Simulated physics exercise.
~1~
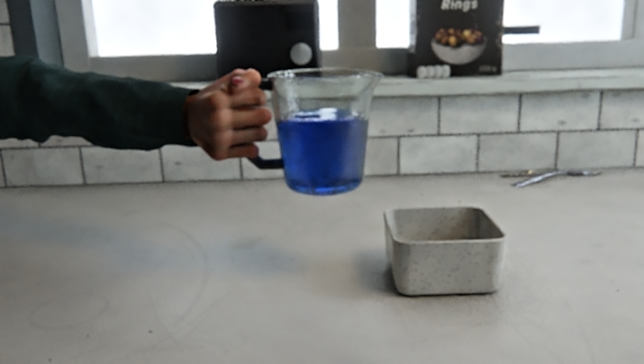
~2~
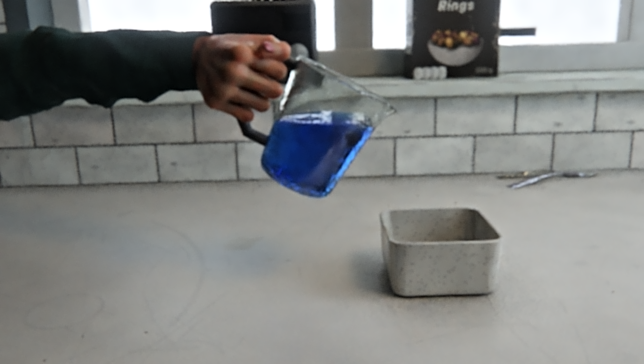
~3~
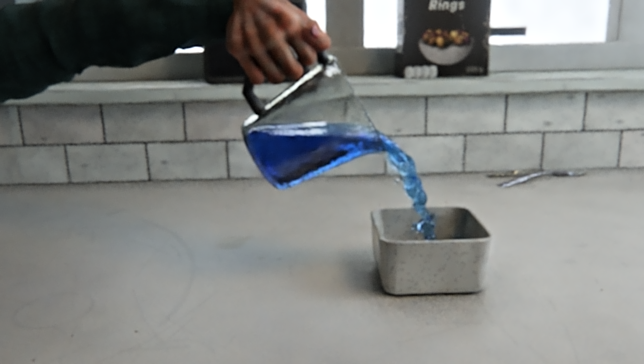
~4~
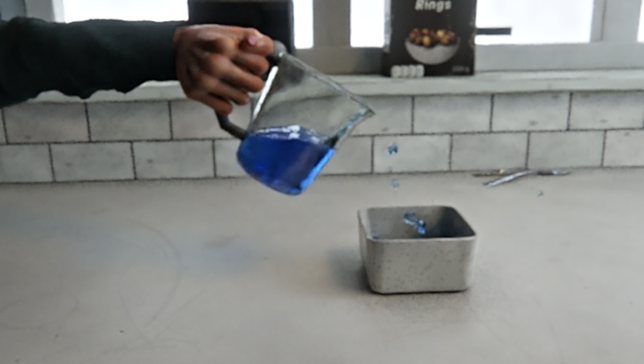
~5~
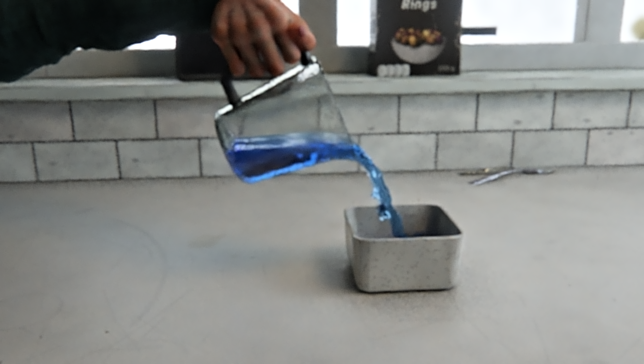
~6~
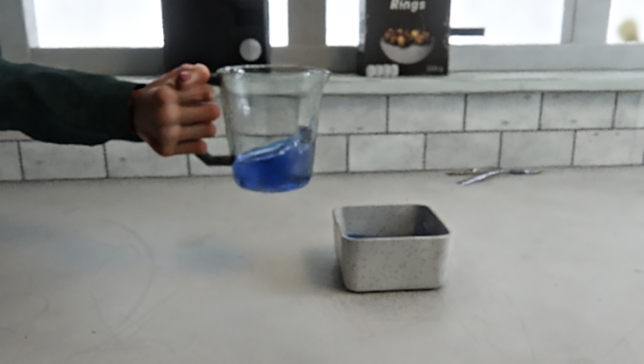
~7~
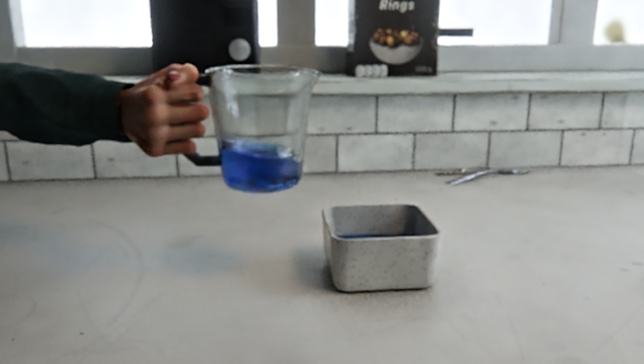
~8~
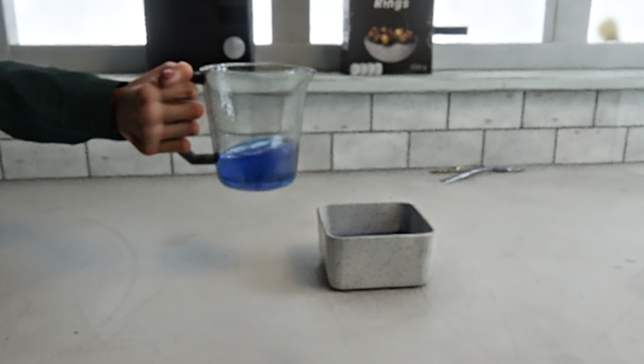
Glass jug of blue water, held by a hand, tipping twice to pour into a speckled grey container, then levelling, still partly filled.
